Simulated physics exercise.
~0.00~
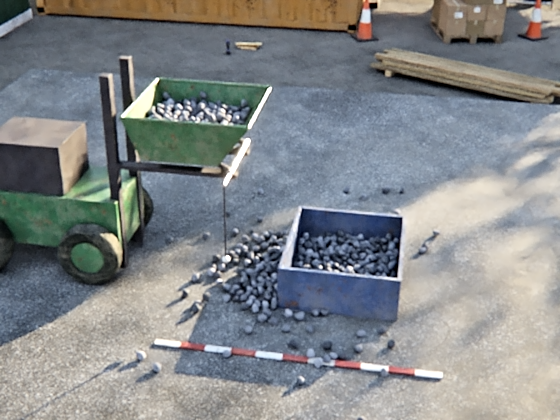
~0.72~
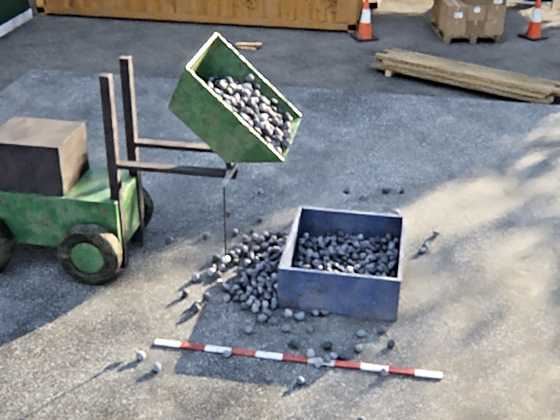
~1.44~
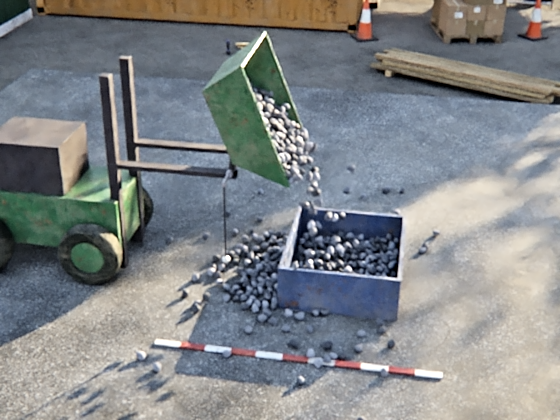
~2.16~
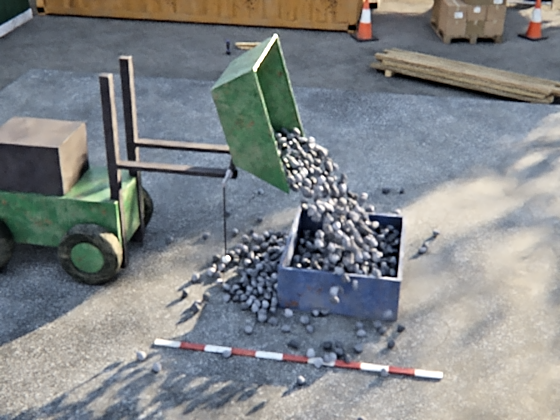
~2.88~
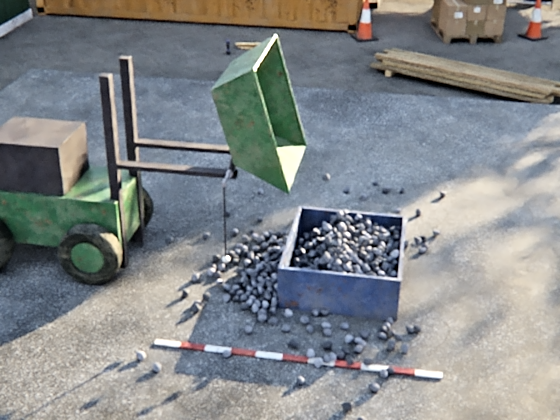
A green forklift tipped its raised skip to the right in stages, and dark round stones poured into a blue bin already partly full. The skip ended steeply tilted and empty, the bin heaped, with a few more stones scattered around it.
